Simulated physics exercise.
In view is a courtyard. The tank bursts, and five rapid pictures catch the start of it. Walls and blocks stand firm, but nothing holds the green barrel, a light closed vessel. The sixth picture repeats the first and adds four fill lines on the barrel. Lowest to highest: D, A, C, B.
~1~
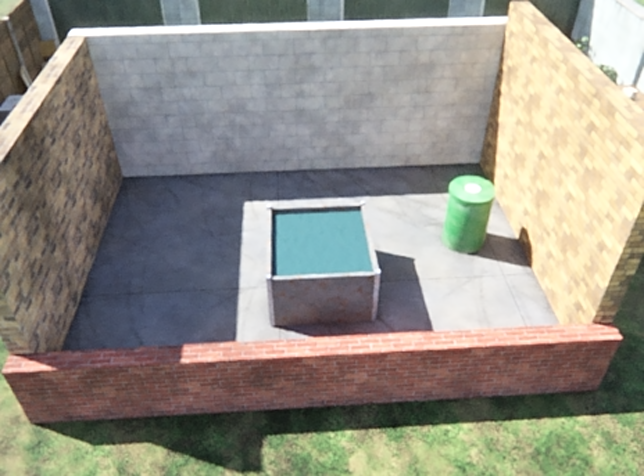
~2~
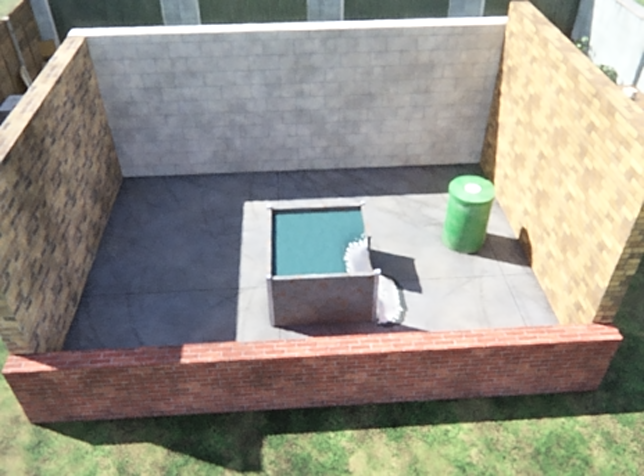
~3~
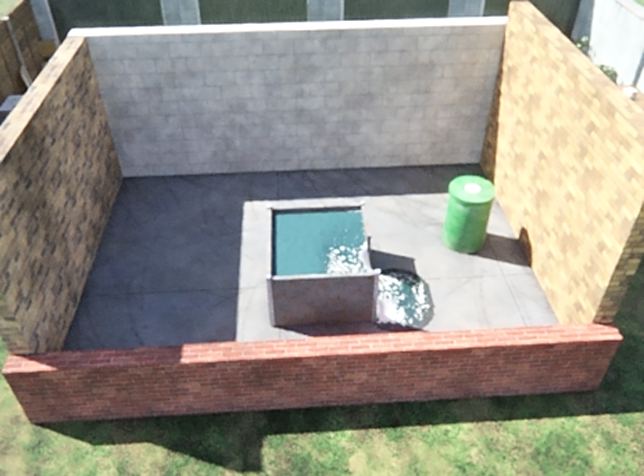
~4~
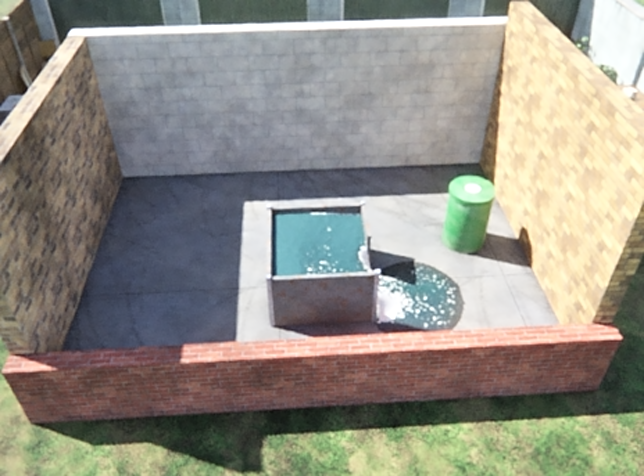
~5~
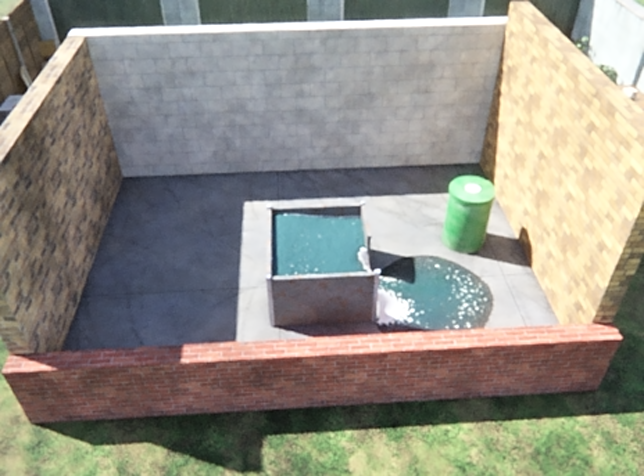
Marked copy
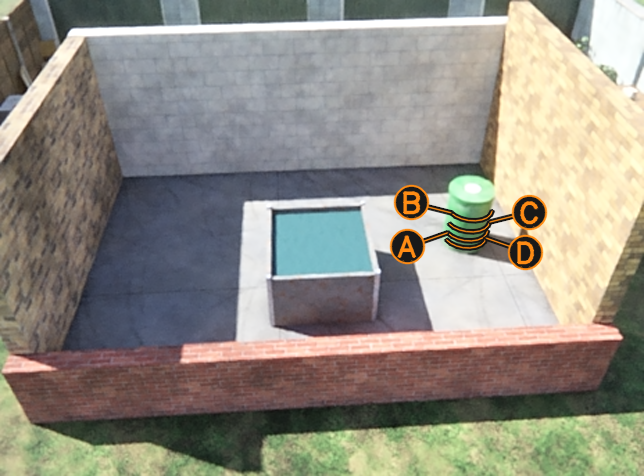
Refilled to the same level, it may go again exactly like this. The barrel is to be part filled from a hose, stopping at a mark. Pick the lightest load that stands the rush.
Mark A.
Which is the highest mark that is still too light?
It is D.
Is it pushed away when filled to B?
No.
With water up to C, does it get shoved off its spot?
No.
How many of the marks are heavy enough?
Three.
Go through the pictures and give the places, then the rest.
Lid of the green barrel at (473, 189); tank full, its middle at (319, 243).
Water covers 1 % of the ground and is seen nearest the barrel at (393, 297).
Water covers 3 % of the ground and is seen nearest the barrel at (407, 274).
Water covers 5 % of the ground and is seen nearest the barrel at (424, 267).
Lid of the green barrel at (473, 189); water covers 8 % of the ground and is seen nearest the barrel at (442, 262).
On the marked copy, A at (471, 240); B at (475, 220); C at (473, 231); D at (469, 248); from the bottom up D, A, C, B.
Choosing A, it shifts by a finger or two and stays.
Choosing B, it does not move.
Choosing C, it does not move.
Choosing D, it is pushed about its own width away.
